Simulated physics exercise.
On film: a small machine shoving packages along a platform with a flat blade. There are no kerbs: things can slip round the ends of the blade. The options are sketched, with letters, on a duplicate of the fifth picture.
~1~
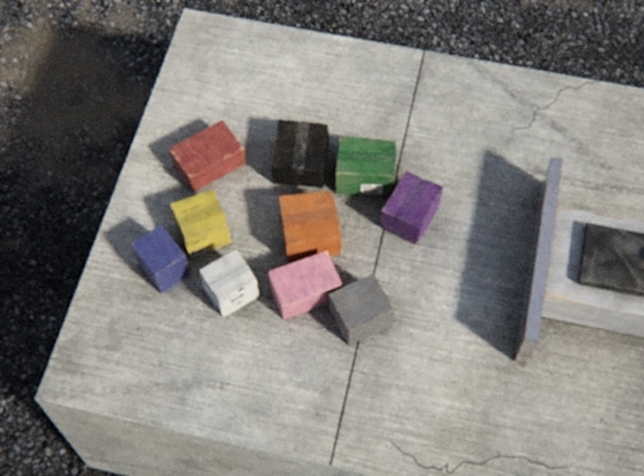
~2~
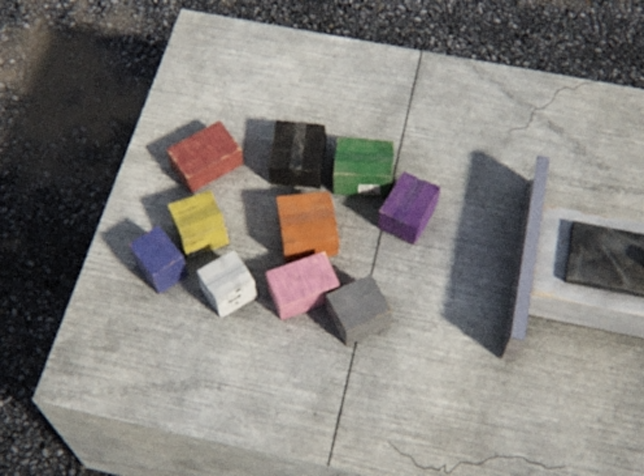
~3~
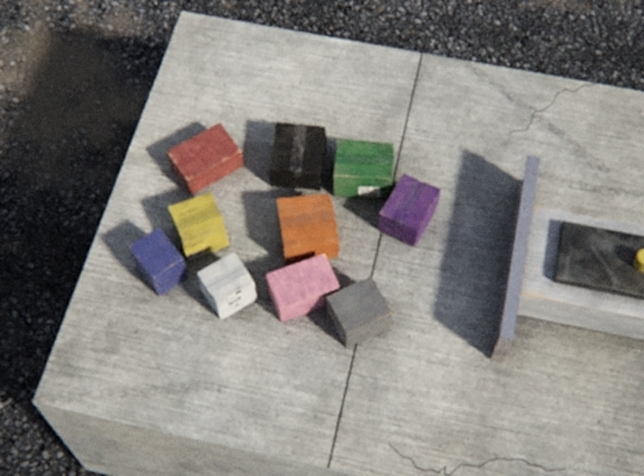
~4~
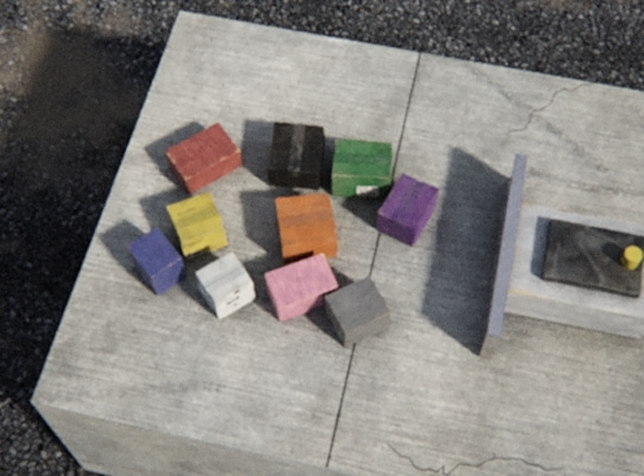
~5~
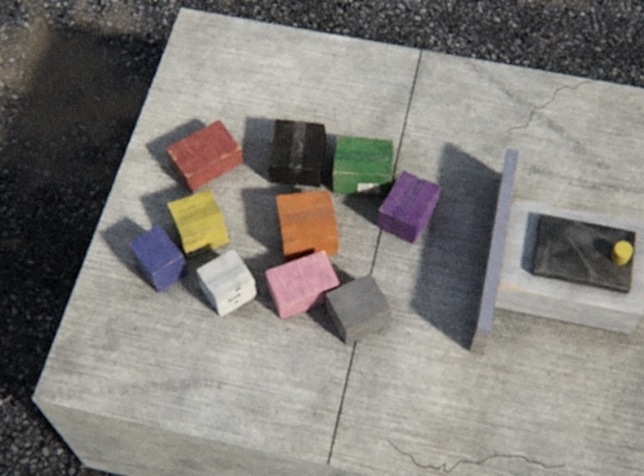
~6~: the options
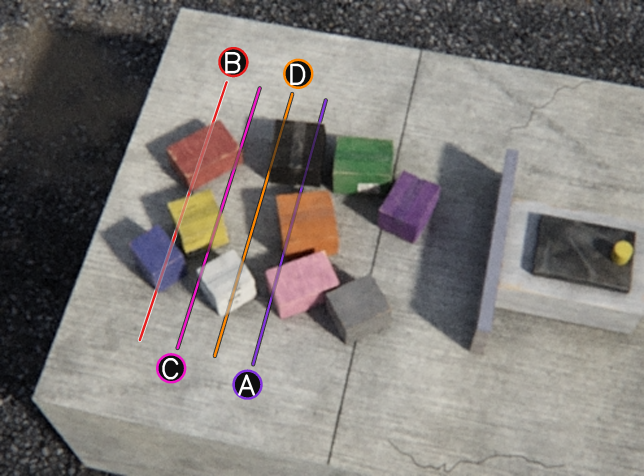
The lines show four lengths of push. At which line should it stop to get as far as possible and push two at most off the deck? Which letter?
Line B.
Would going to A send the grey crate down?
By then, no.
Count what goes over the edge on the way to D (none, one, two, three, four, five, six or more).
By then, none.
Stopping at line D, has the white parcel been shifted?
Yes.
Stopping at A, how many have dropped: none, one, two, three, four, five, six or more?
In all, none.
On the copy, A at (292, 223); B at (186, 202); C at (222, 209); D at (256, 216).
On B. First, robot (459, 228); grey crate (321, 315); black box (271, 143).
Then, robot (343, 206); red crate (169, 145); yellow box (148, 228).
Finally, robot (258, 189); yellow box over the edge; red crate (140, 137); one fallen.
By contrast, A is within the limit but short; C is within the limit but short; D is within the limit but short.
